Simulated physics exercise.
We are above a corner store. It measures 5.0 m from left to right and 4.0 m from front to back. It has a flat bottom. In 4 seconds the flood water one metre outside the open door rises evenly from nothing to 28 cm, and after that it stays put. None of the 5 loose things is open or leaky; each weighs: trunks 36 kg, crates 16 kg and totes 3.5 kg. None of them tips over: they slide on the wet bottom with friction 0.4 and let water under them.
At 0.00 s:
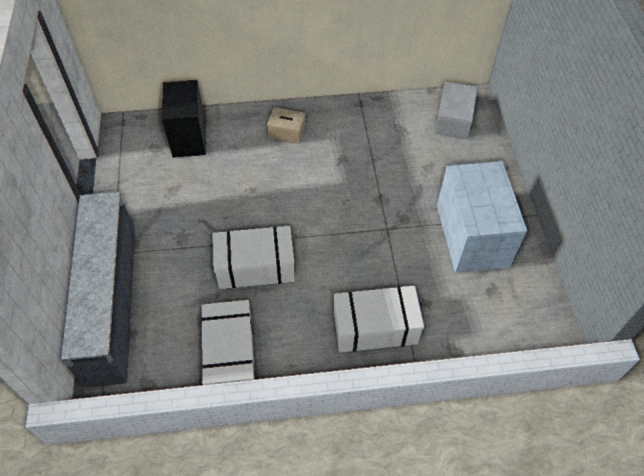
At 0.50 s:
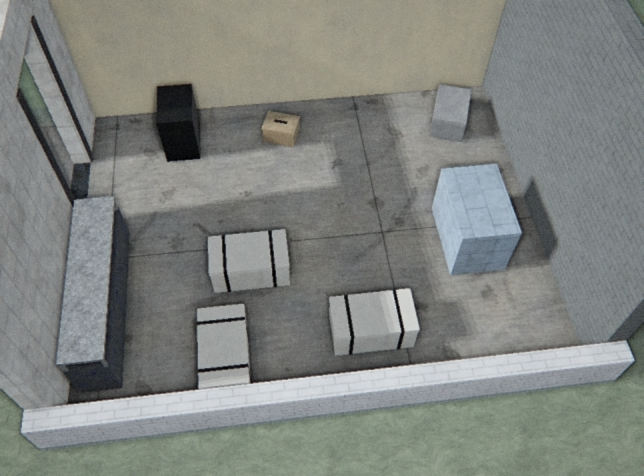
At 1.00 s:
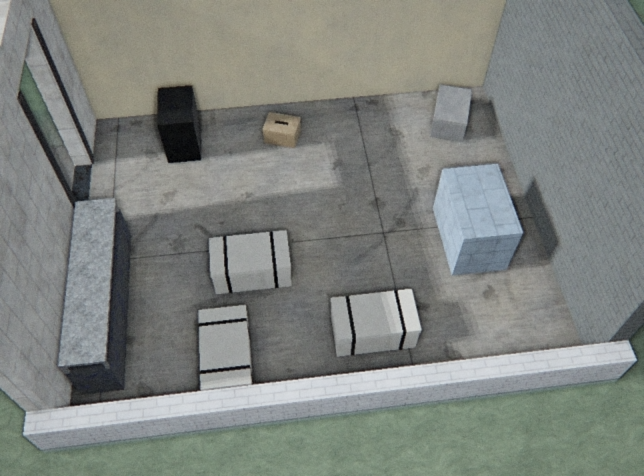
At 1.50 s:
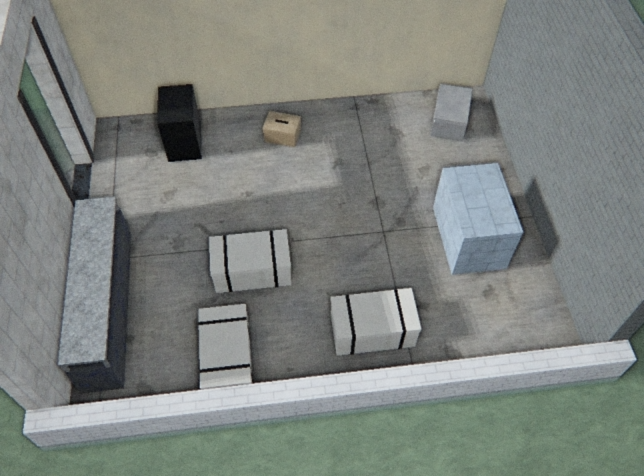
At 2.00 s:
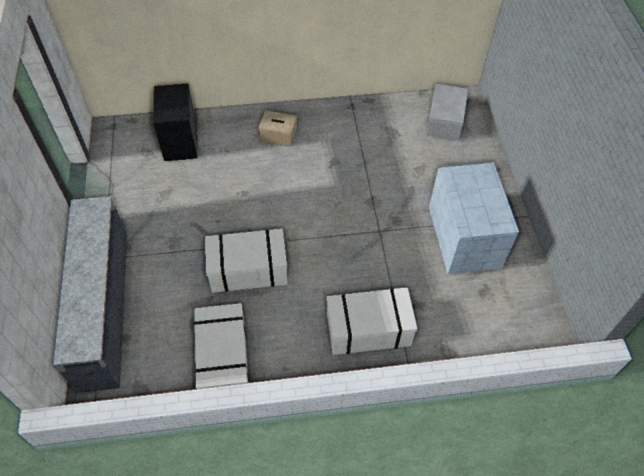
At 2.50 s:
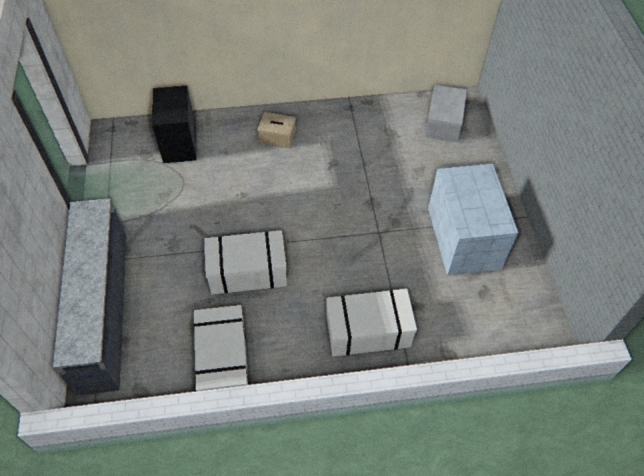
In the corner store, shallow green water enters at the left while the boxes stay still.
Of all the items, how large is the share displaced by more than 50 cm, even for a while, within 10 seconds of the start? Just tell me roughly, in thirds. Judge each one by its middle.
Roughly under a third.
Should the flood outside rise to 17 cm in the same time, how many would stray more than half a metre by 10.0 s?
The count would be 1.
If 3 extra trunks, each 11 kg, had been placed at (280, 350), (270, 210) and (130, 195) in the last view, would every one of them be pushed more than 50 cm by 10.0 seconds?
So, in the order asked, it's not far enough, too far and too far.
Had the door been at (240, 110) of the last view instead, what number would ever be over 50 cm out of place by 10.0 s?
In that case 2 of them.
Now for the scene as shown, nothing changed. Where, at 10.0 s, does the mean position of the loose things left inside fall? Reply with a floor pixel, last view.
Roughly at (347, 234).
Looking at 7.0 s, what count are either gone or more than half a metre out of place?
Count then: 1.
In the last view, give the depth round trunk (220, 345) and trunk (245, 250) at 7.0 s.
1 and 4 cm.
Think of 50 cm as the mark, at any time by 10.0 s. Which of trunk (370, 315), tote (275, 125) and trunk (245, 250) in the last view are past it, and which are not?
In turn: Below the mark, above the mark, below the mark.
After 3.5 s 0 of 5 are over 50 cm from their spots; 0 afloat.
After 4.5 s 0 of 5 are over 50 cm from their spots; 0 afloat.
After 7.0 s 1 of 5 are over 50 cm from their spots; 2 afloat.
After 10.0 s 1 of 5 are over 50 cm from their spots, and 1 have been at some point; 2 afloat.
